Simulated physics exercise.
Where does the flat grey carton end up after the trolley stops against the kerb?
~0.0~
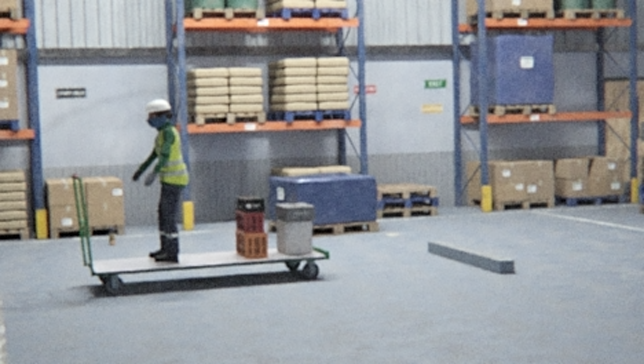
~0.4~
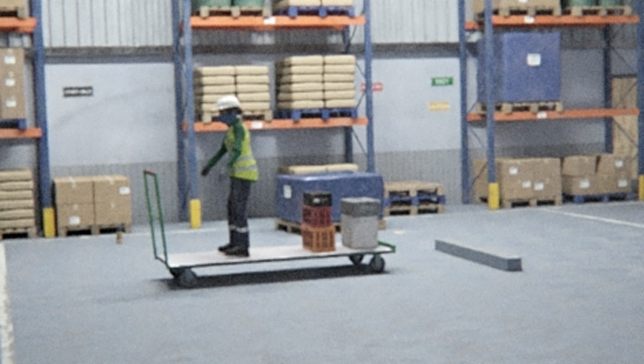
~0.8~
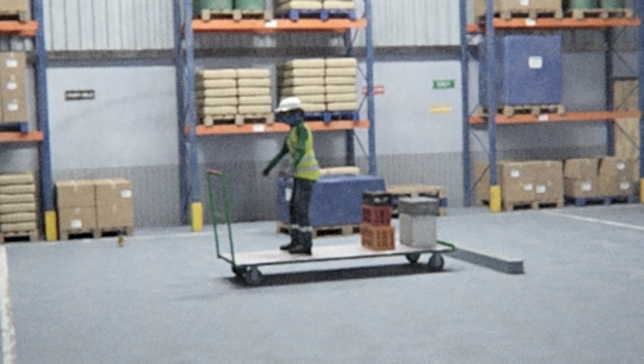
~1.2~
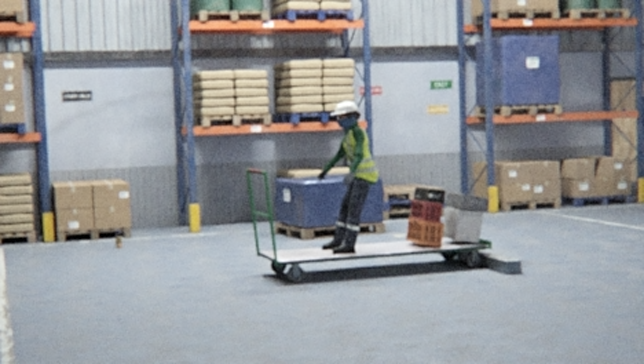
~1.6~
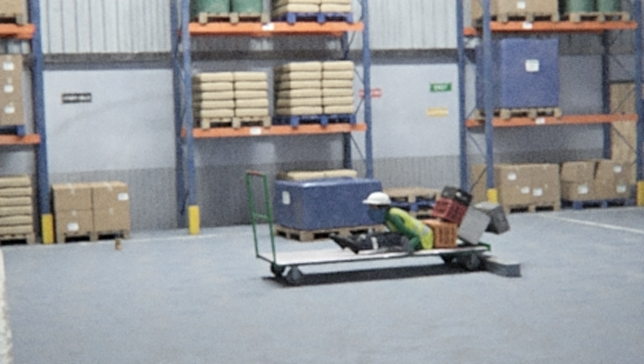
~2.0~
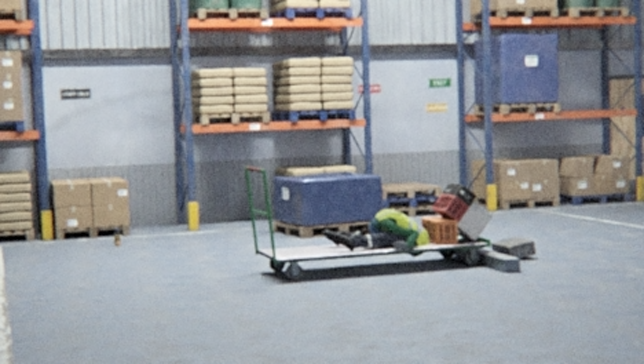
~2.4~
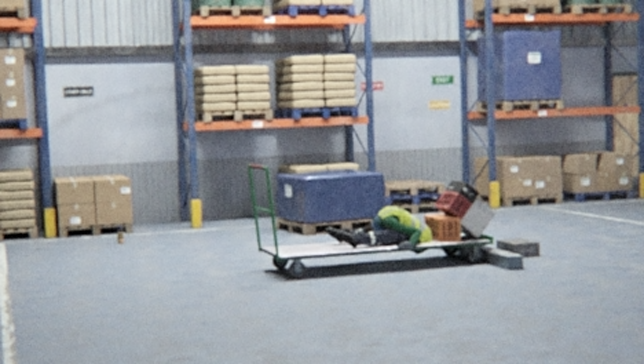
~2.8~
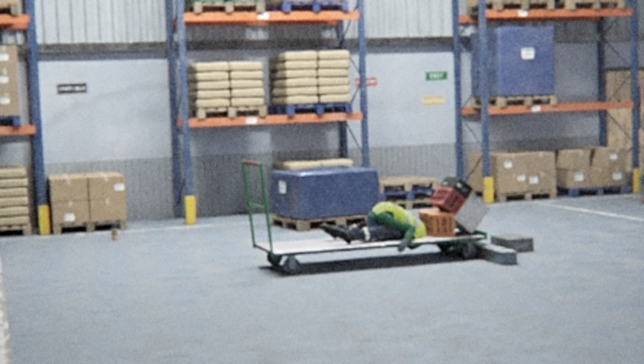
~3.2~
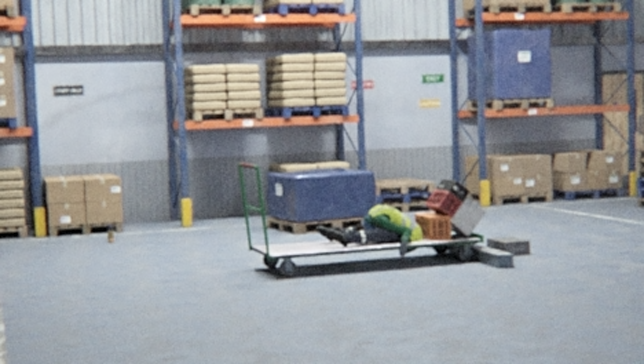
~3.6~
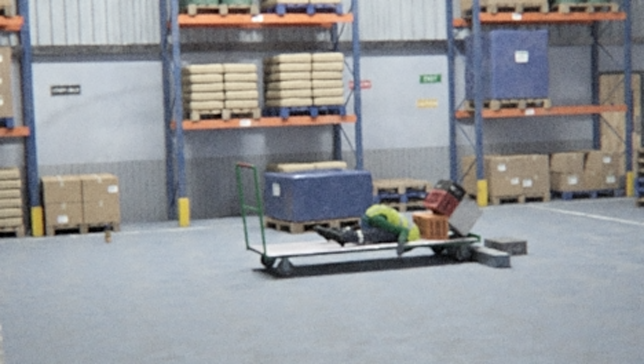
It ends up off the deck, lying on the floor just past the kerb.
